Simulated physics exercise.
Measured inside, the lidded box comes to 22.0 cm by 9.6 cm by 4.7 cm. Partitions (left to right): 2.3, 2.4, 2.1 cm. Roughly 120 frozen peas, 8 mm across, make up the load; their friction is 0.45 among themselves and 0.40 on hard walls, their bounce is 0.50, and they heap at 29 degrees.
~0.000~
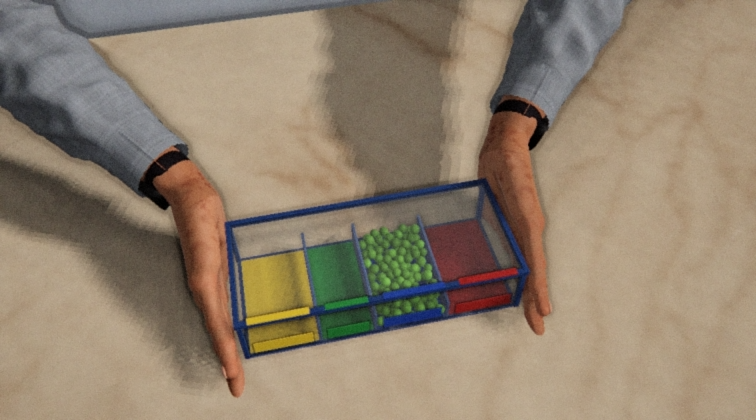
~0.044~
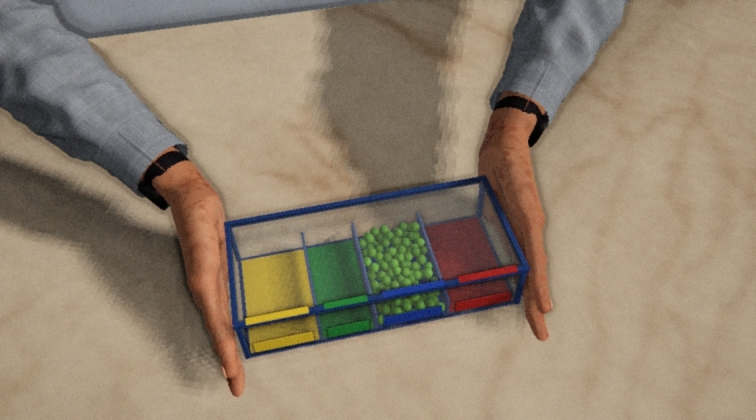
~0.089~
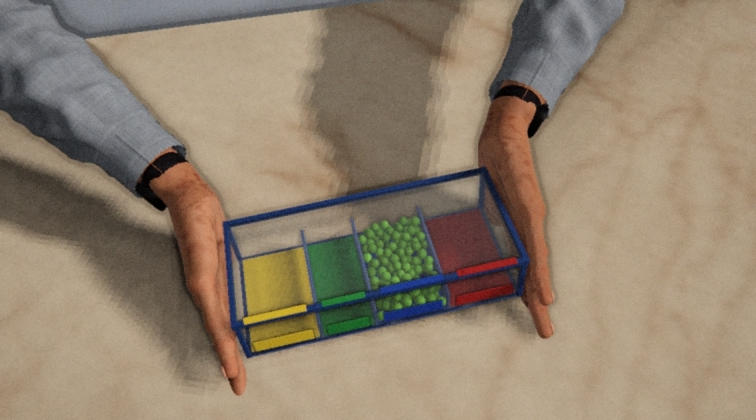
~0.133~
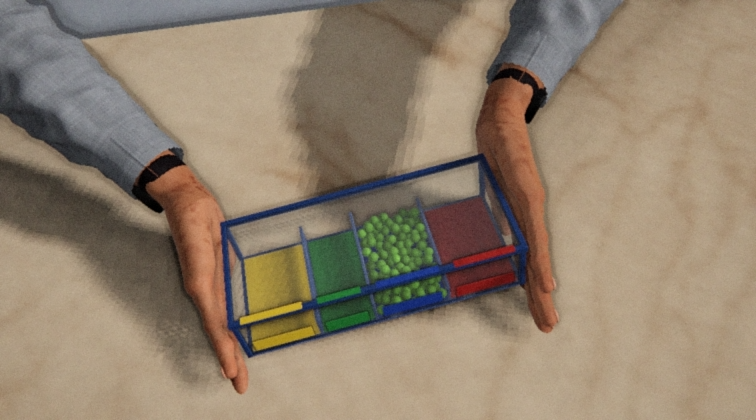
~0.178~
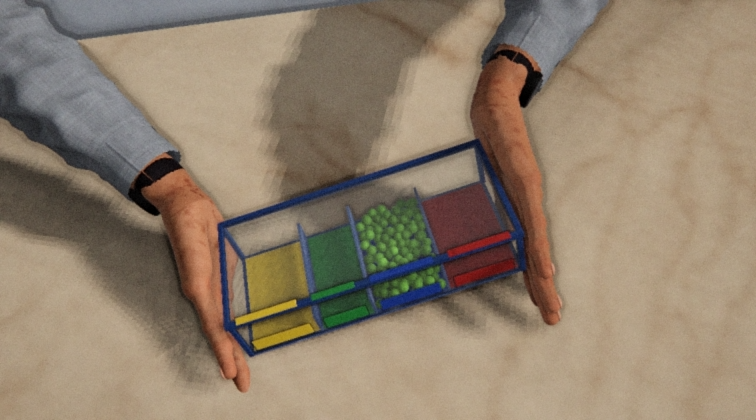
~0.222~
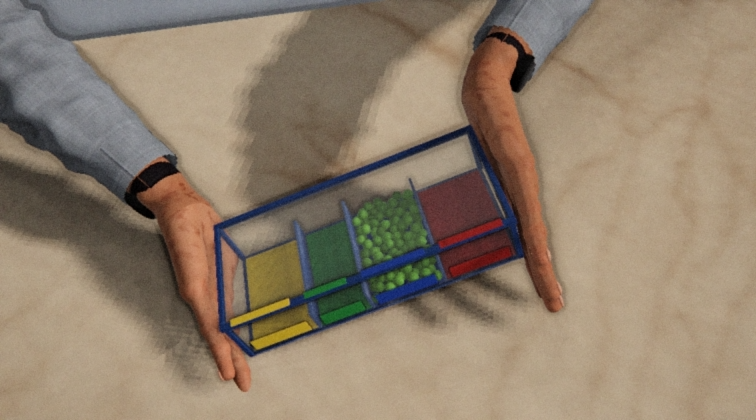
The video shows two hands holding a clear, blue-edged box with yellow, green, blue and red sections, green peas heaped in the blue one; the hands keep it nearly level, then tilt it moderately, raising its right end.
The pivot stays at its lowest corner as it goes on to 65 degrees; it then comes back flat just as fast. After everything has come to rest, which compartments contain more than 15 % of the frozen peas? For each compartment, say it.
My prediction: Red: Fails to beat the threshold, blue: Beats the threshold, green: Fails to beat the threshold, yellow: Fails to beat the threshold.
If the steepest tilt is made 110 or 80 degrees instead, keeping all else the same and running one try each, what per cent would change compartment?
About 100 and about 45 per cent, in that order.
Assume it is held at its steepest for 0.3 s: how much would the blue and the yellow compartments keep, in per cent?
In per cent: Blue 85; yellow 10.
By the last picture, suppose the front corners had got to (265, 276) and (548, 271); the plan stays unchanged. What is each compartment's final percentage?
In the end red holds 15 %, blue holds 85 %, green holds 0 % and yellow holds 0 %.
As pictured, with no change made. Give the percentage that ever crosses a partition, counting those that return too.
About 15 per cent.
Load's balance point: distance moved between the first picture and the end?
I'd put it at close to 2.5 cm.
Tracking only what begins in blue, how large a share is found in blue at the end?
Some 90 per cent.
Then, at 0.79 s, tilt 64 degrees; blue 95 %, green 5 %.
After 1.17 s, tilt 26 degrees; blue 85 %, green 5 %, yellow 10 %.
After 1.63 s, tilt 0 degrees; blue 85 %, green 5 %, yellow 10 %.
By 1.9 s all is still; red 0 %, blue 85 %, green 5 %, yellow 10 %.
